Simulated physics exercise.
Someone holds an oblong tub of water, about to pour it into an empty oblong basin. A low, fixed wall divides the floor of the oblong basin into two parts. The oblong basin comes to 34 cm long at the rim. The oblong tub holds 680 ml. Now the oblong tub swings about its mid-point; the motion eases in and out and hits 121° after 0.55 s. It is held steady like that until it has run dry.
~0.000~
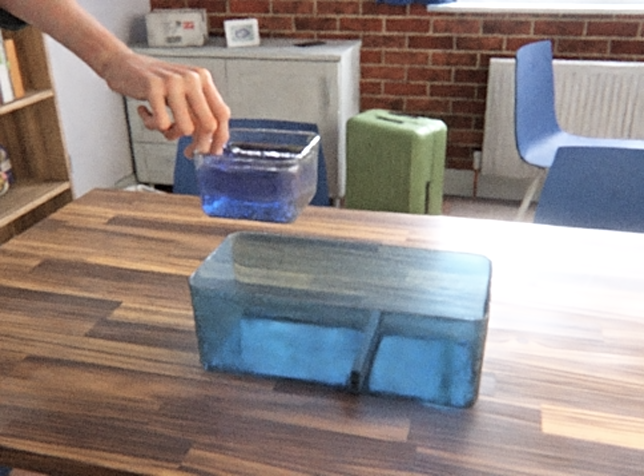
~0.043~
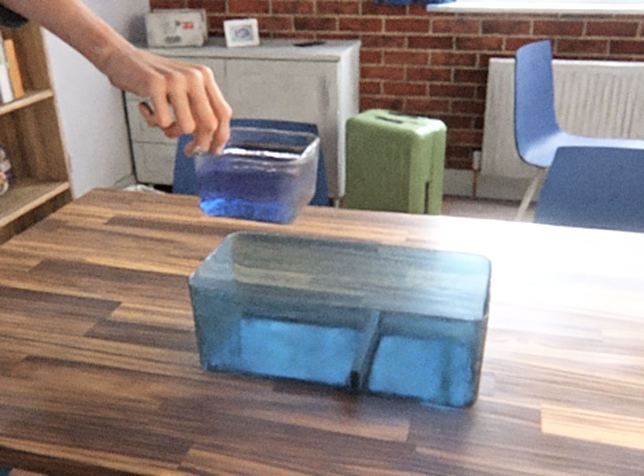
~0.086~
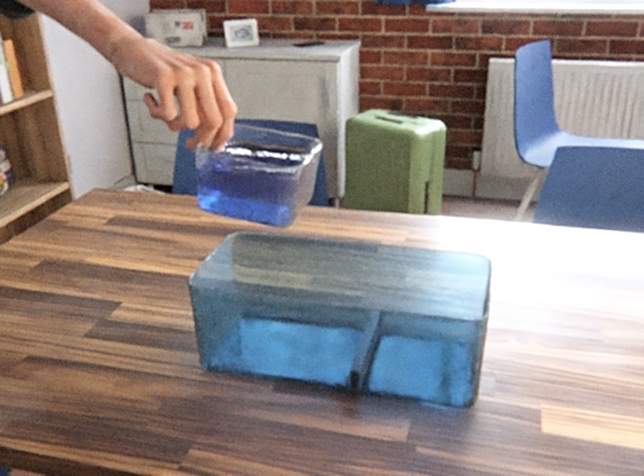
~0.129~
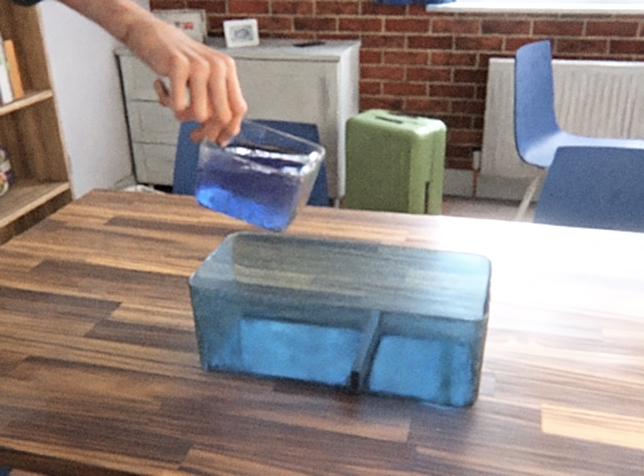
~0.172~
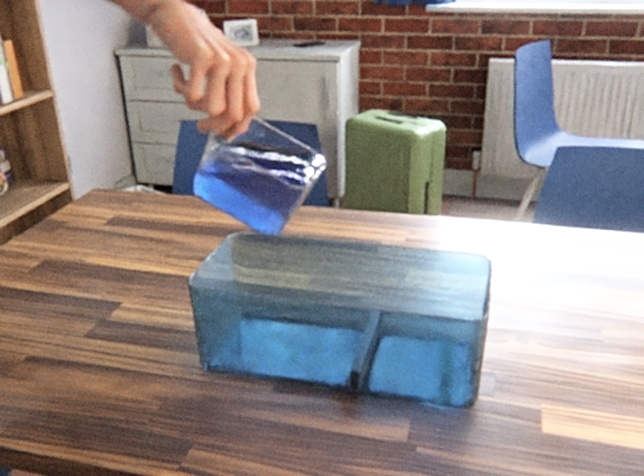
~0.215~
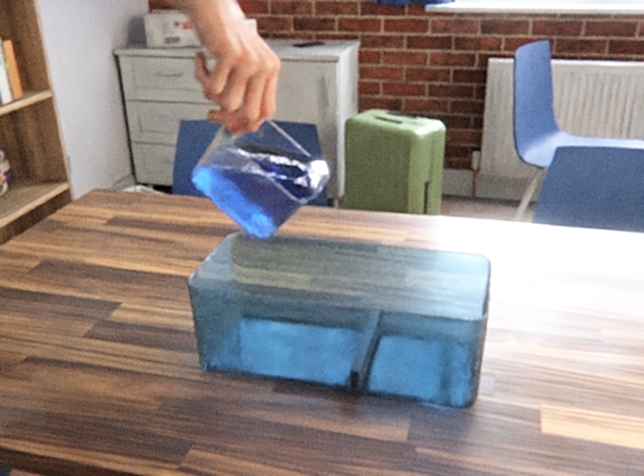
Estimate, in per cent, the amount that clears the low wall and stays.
Roughly 35 percent.
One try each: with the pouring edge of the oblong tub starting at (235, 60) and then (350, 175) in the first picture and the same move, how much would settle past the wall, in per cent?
About 25 %, then about 55 %.
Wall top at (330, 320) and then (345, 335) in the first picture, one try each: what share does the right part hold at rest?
70 in a hundred, followed by 55 in a hundred.
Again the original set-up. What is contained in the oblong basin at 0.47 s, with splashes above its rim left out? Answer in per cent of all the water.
I'd estimate some 60 percent of the liquid.
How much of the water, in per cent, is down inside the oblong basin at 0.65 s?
Near 96 in a hundred.
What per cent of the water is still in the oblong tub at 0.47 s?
12 %.
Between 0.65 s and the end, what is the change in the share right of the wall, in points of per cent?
Change: Increase, about 7.
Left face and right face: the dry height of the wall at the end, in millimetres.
Looks like roughly 14 mm on the left and roughly 16 mm on the right.
By 0.47 s the tilt is 114° and 13 per cent is still to pour, 42 is left of the wall and 17 right of it.
By 0.65 s the tilt is 121° and 0 per cent is still to pour, 67 is left of the wall and 29 right of it.
By 0.84 s the tilt is 121° and 0 per cent is still to pour, 62 is left of the wall and 35 right of it.
By 1.05 s the tilt is 121° and 0 per cent is still to pour, 62 is left of the wall and 35 right of it.
At rest 62 per cent lies left of the wall, 35 right of it and 3 outside.
